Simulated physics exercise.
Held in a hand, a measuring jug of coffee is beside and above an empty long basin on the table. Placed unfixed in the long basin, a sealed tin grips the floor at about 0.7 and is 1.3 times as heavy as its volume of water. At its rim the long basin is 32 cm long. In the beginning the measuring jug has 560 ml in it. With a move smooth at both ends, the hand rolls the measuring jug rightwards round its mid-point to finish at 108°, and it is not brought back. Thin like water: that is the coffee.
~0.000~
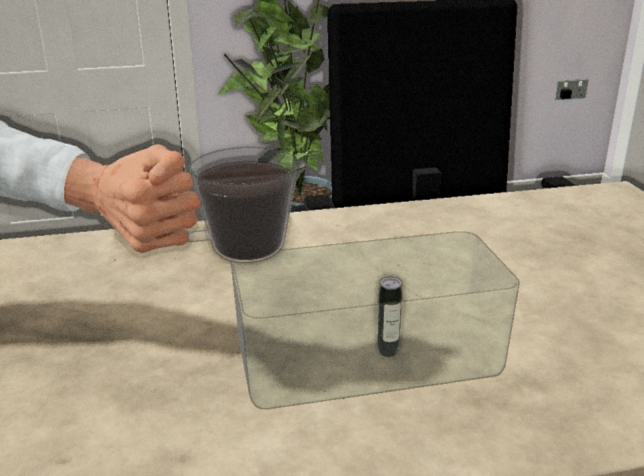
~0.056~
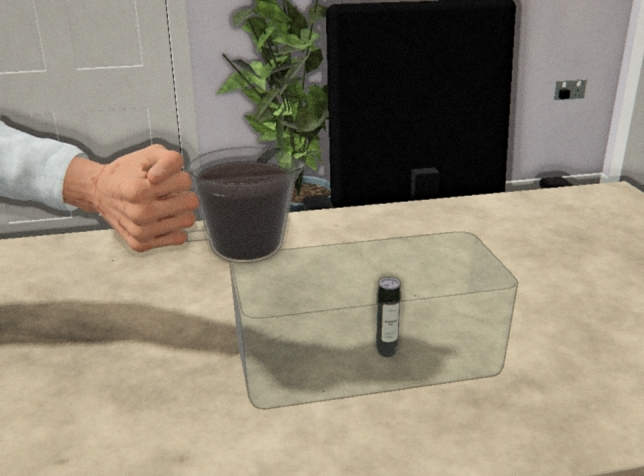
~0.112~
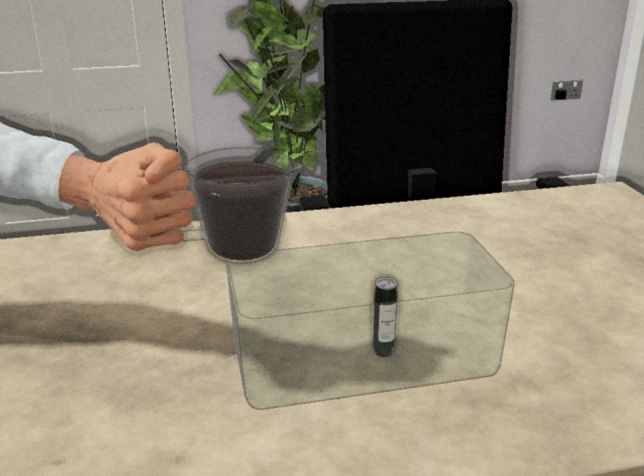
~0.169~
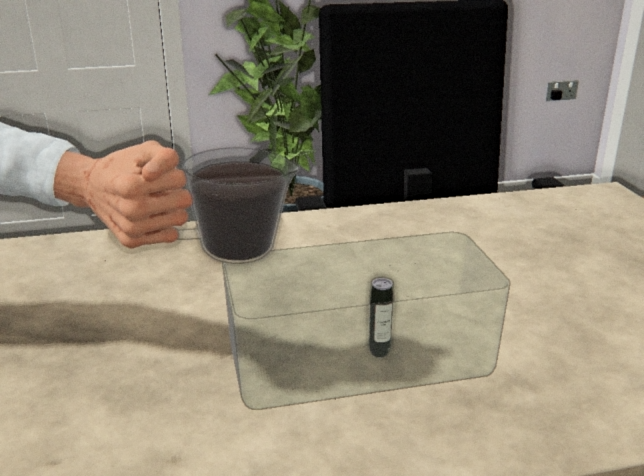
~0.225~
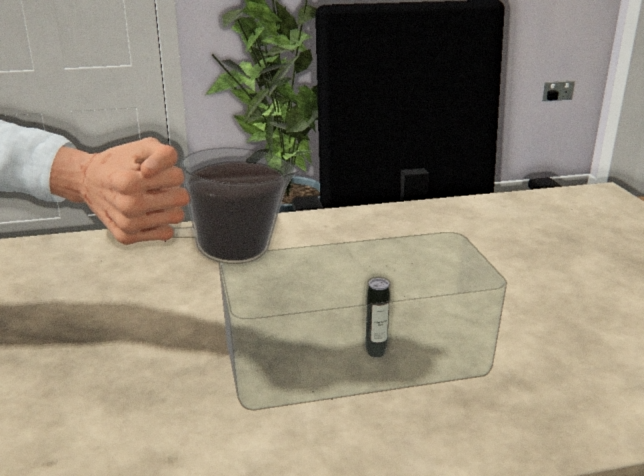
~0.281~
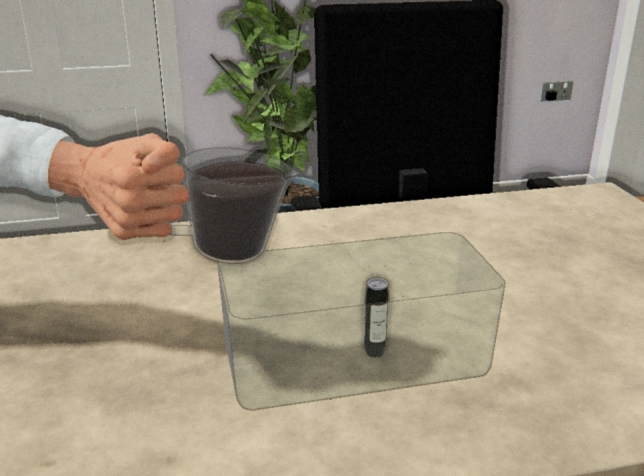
A hand holds a jug of dark coffee above a clear basin, tilting it slightly rightwards.
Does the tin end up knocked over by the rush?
My bet is it never capsizes.
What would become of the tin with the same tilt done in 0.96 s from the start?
So the tin will hold steady.
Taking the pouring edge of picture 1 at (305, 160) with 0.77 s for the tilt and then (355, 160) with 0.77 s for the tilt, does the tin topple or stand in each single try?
First it keeps standing; then it goes over.
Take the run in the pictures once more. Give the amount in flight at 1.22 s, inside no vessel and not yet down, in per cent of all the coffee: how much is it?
Near 8 per cent, I'd say.
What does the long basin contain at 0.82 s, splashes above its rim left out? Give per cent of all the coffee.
Fraction in basin: Approx. 12%.
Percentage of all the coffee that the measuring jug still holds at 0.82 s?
72 %.
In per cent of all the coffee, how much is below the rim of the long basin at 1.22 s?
Roughly 78 percent of it.
Then, 0.82 s in, the tilt is 57° and 73 per cent is still to pour; the tin stands where it began.
Then, 1.22 s in, the tilt is 94° and 14 per cent is still to pour; the tin stands where it began.
Then, 1.64 s in, the tilt is 108° and 0 per cent is still to pour; the tin stands where it began.
Then, 2.09 s in, the tilt is 108° and 0 per cent is still to pour; the tin stands where it began.
Finally, the tin stands where it began.
